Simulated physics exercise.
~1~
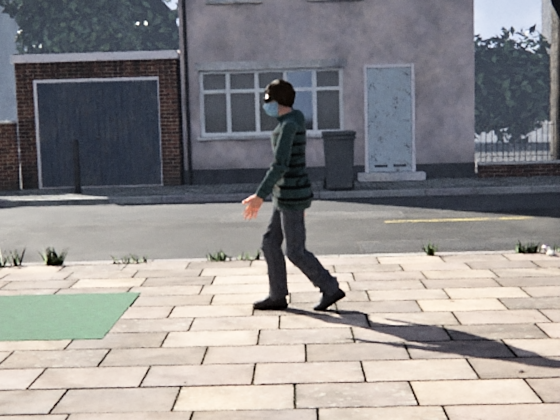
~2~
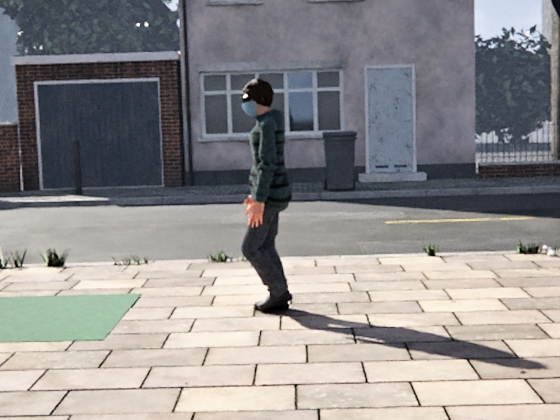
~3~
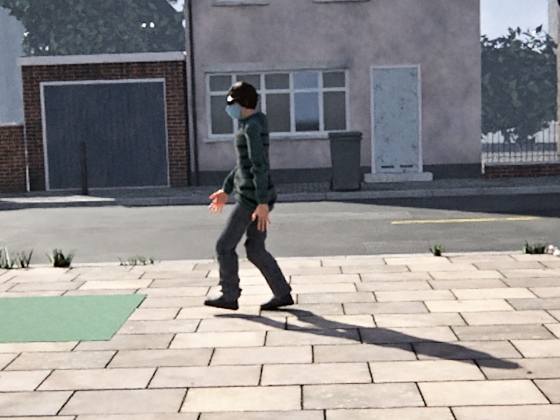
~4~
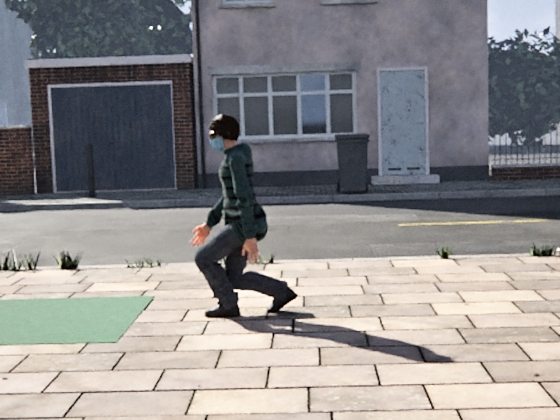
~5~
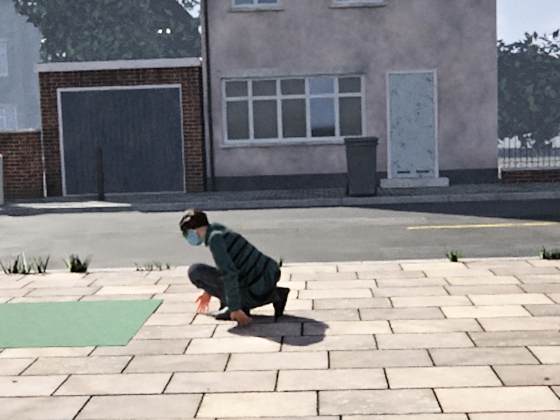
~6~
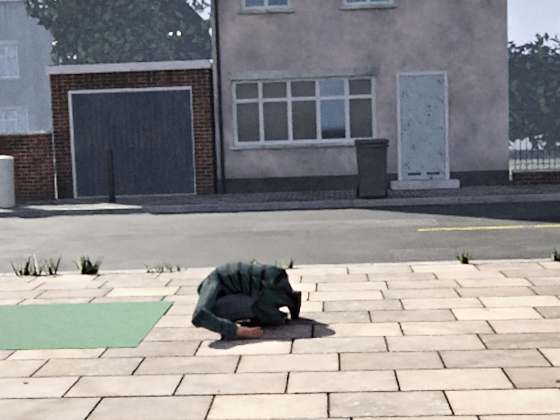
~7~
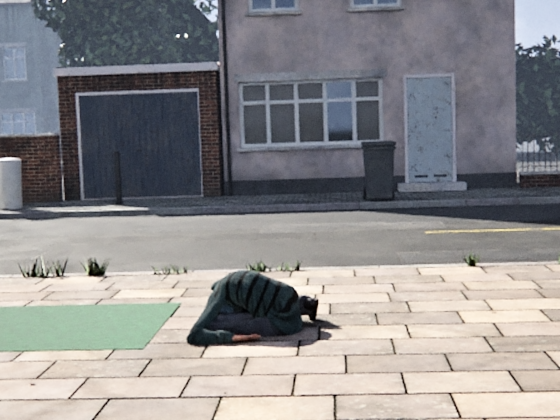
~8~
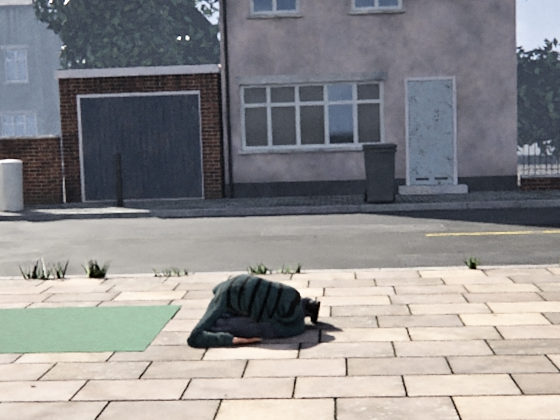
In the video, a masked person in a dark green striped top walks left across sunlit paving toward a green mat, turns while crouching, and folds down onto the ground, ending curled face-down and still beside the mat, with the head toward the right.
